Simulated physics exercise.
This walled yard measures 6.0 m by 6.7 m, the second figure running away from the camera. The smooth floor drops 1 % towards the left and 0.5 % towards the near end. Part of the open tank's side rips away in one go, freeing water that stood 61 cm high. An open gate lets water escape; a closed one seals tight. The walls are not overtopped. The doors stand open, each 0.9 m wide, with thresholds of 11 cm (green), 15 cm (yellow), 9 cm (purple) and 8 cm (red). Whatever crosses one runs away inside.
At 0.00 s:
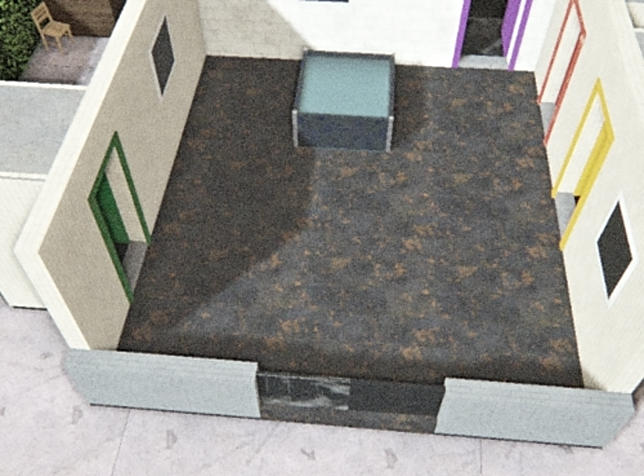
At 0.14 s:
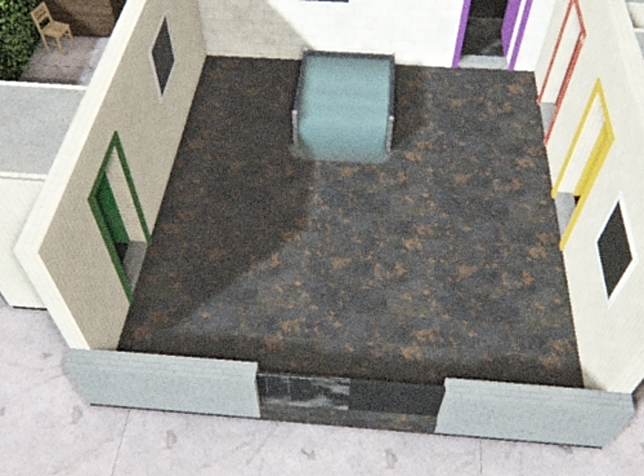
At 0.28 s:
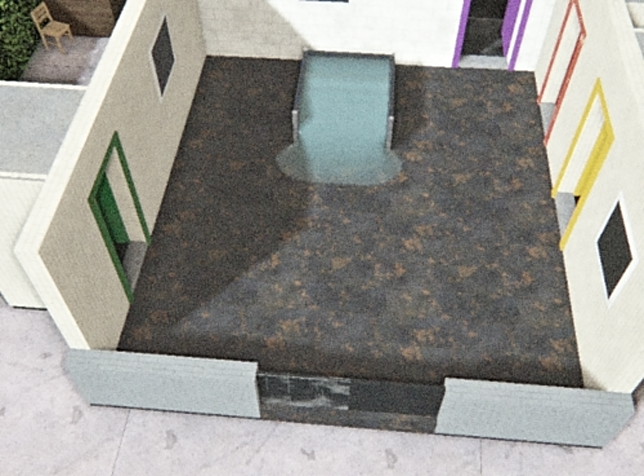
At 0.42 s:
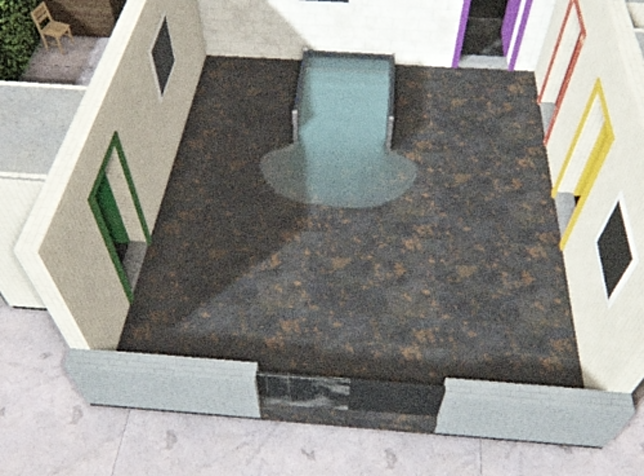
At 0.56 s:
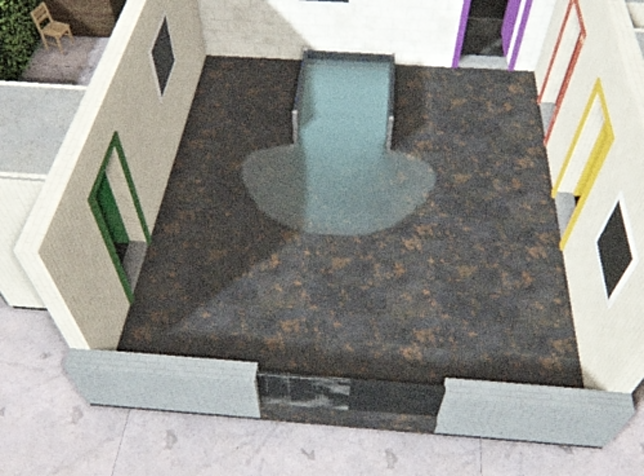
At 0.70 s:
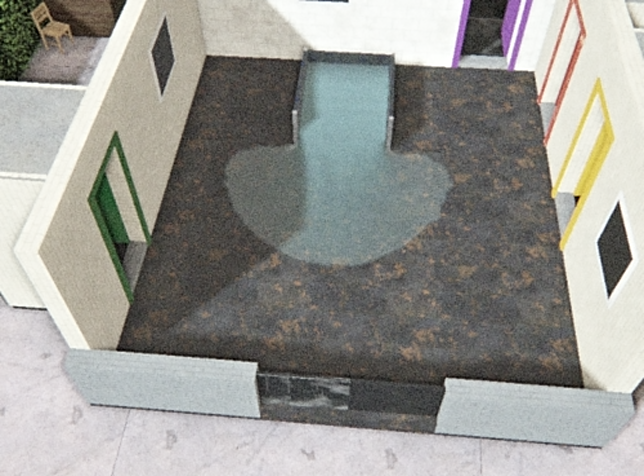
Pale blue-green water bursts from the near side of an open tank at the back of a walled yard, seen from high above by a camera that stays still. Around the dark, rust-mottled floor stand cream walls with a green doorway on the left, yellow and red ones on the right and a purple one behind. The water pours towards the viewer and fans out into a widening, rounded sheet.
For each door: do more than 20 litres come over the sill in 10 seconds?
Door by door: At the green door it does not reach the limit; at the yellow door it keeps below the limit; at the purple door it stays under the limit; at the red door it stays under the limit.
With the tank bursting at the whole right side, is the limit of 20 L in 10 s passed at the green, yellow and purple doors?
Then: Green below, yellow under, purple above.
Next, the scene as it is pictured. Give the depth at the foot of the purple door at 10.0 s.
About 1.0 cm.
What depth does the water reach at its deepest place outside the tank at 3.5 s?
Roughly 22 cm.
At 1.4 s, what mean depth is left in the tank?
Some 25 cm.
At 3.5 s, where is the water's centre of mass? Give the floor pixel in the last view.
At about (319, 282).
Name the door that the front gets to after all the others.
The purple one.
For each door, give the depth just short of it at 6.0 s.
In cm: Green 8, yellow 3, purple 0, red 0.
After 1.4 s water covers 40 % of the floor and is deepest (22 cm) near (321, 150); green door not reached, yellow door not reached, purple door not reached, red door not reached.
After 2.2 s water covers 55 % of the floor and is deepest (22 cm) near (290, 393); green door 10 cm at the sill, 0 L in, yellow door not reached, purple door not reached, red door not reached.
After 3.5 s water covers 55 % of the floor and is deepest (22 cm) near (108, 379); green door 7 cm at the sill, 0 L in, yellow door not reached, purple door not reached, red door not reached.
After 6.0 s water covers 60 % of the floor and is deepest (10 cm) near (108, 379); green door 8 cm at the sill, 2 L in, yellow door 3 cm at the sill, 0 L in, purple door not reached, red door not reached.
After 10.0 s water covers 90 % of the floor and is deepest (10 cm) near (108, 379); green door 7 cm at the sill, 2 L in, yellow door 1 cm at the sill, 0 L in, purple door 1 cm at the sill, 0 L in, red door 1 cm at the sill, 0 L in.
